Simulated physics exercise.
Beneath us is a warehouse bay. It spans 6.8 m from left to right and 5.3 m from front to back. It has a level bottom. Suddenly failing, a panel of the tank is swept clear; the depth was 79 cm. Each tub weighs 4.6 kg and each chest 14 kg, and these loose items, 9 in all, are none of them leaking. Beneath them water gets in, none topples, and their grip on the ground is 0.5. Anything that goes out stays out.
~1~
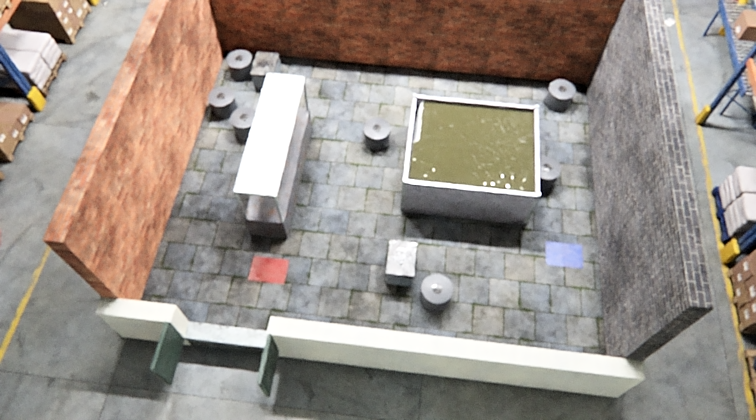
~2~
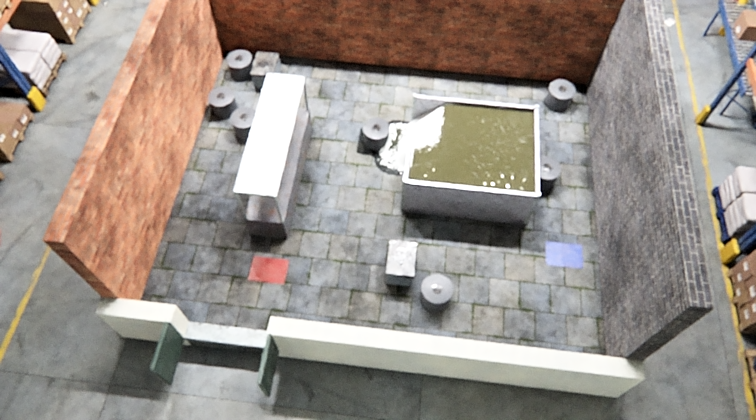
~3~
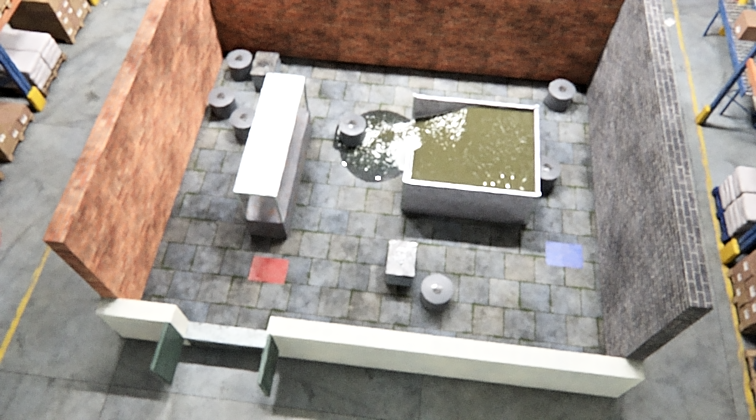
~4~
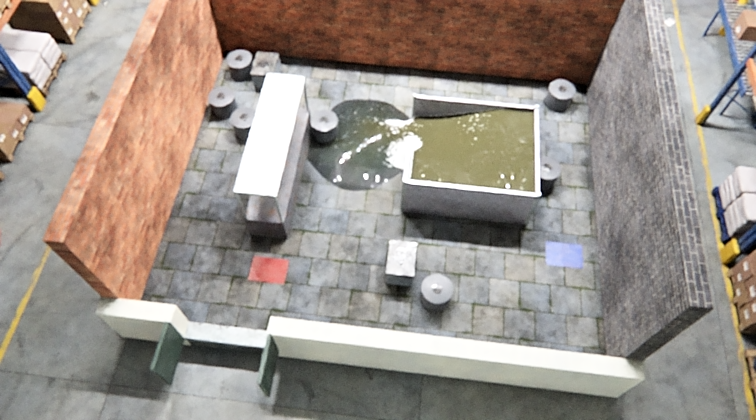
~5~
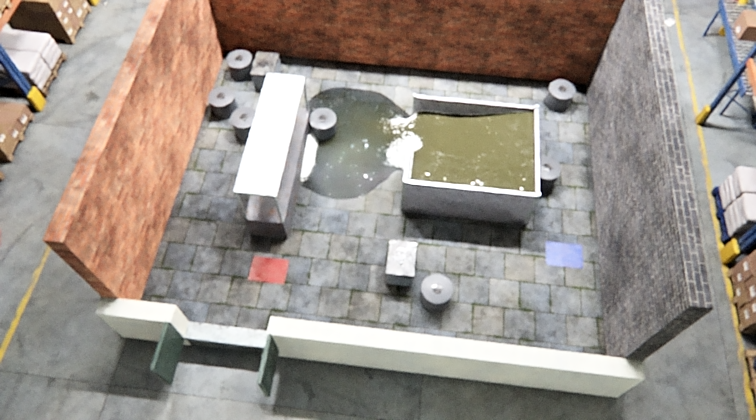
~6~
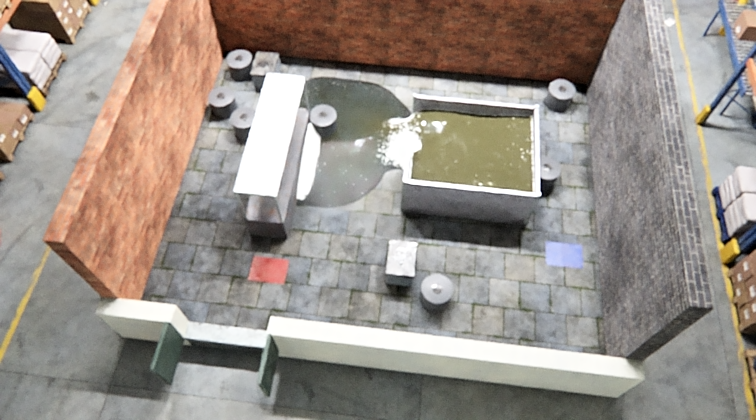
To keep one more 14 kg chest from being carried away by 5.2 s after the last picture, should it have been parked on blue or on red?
On blue.
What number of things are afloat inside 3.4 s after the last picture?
Total: 5.
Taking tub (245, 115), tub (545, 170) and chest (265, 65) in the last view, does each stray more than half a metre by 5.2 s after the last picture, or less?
In that order: Exceeds it, then does not reach it, then exceeds it.
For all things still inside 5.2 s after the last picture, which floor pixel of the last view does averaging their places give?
Mean position approx. (376, 239).
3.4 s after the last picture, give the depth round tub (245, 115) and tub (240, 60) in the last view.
I'd put it at 7 cm and 7 cm respectively.
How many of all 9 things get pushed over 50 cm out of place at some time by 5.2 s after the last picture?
Count: 6.
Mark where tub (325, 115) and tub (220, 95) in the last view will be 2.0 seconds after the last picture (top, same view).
They should sit about (234, 43) and (212, 138) in the last view.
Then, 0.5 s after the last picture on blue it would be 0 cm off in 0 cm of water; on red it would be 0 cm off in 0 cm of water.
Then, 2.0 s after the last picture on blue it would be 0 cm off in 0 cm of water; on red it would be 31 cm off in 3 cm of water.
Then, 3.4 s after the last picture on blue it would be 0 cm off in 0 cm of water; on red it would be 62 cm off in 7 cm of water.
Then, 5.2 s after the last picture on blue it would be 0 cm off in 4 cm of water; on red it would be gone out.
